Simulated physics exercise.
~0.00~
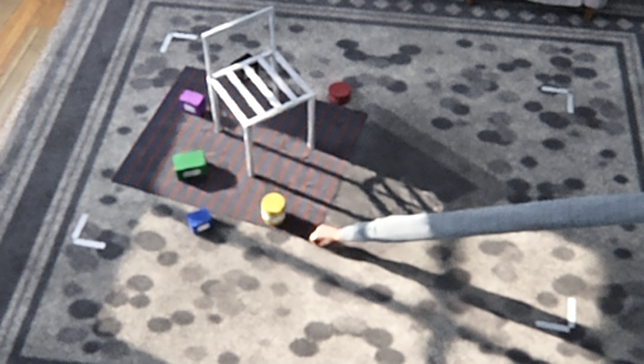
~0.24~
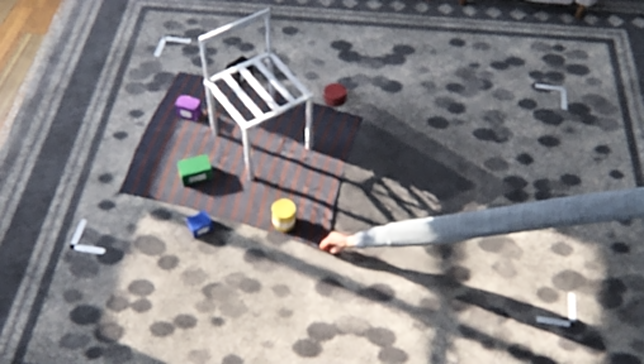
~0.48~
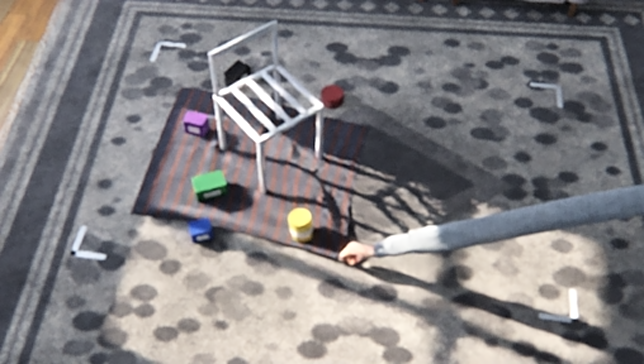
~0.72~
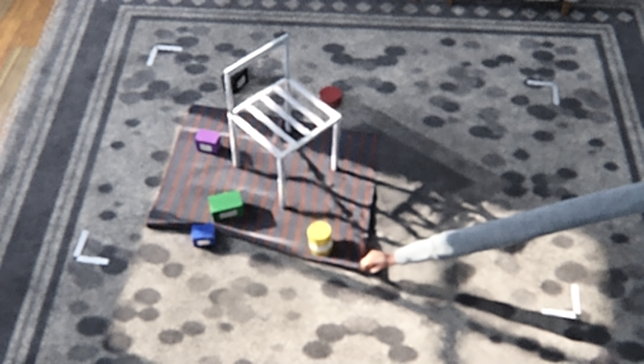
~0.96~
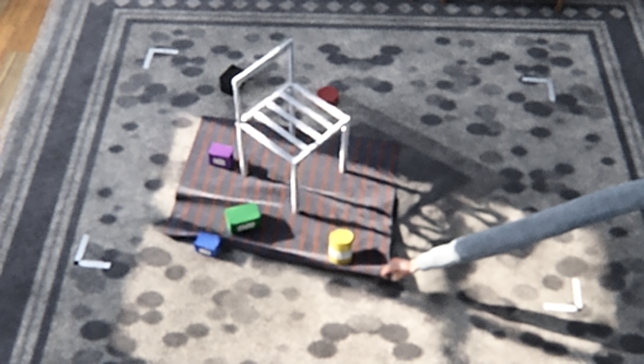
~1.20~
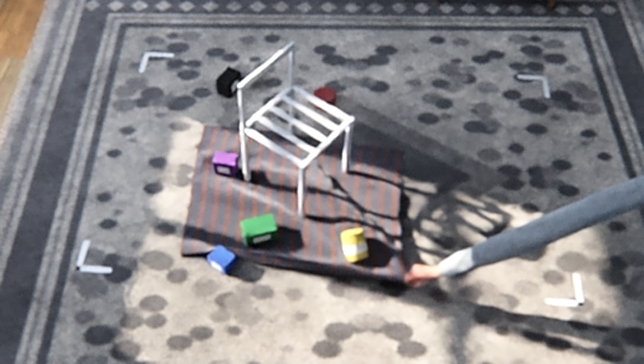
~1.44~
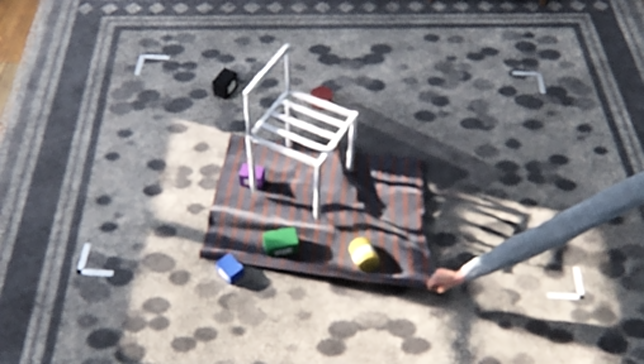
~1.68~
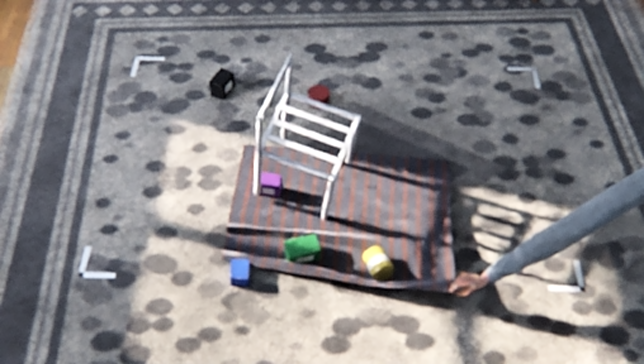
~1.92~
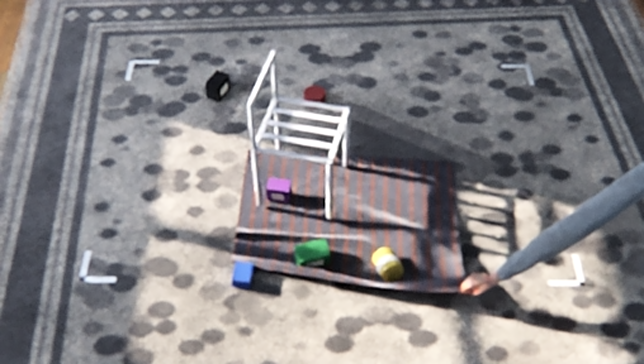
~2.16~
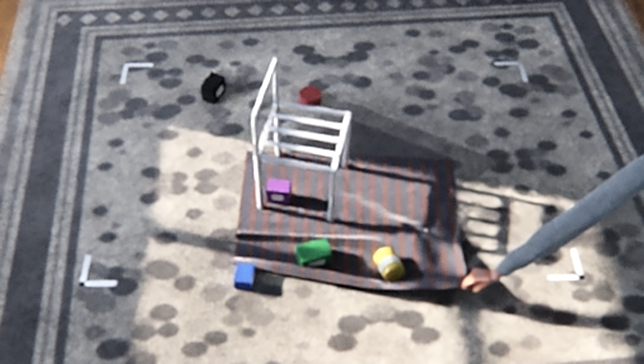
A patterned grey rug with white corner marks lies on a living-room floor, seen from high above at a slant. On it is a dark, red-striped cloth holding a white chair, a purple box, a green carton and a yellow pot, with a blue carton at its front edge and a red tub and a black box behind. A hand reaching in from the right drags the cloth rightward and toward the viewer, carrying the chair and boxes along. The yellow pot tips and turns as the cloth wrinkles. Finally the cloth rests, the blue carton at its front-left corner, the black box and red tub left behind.
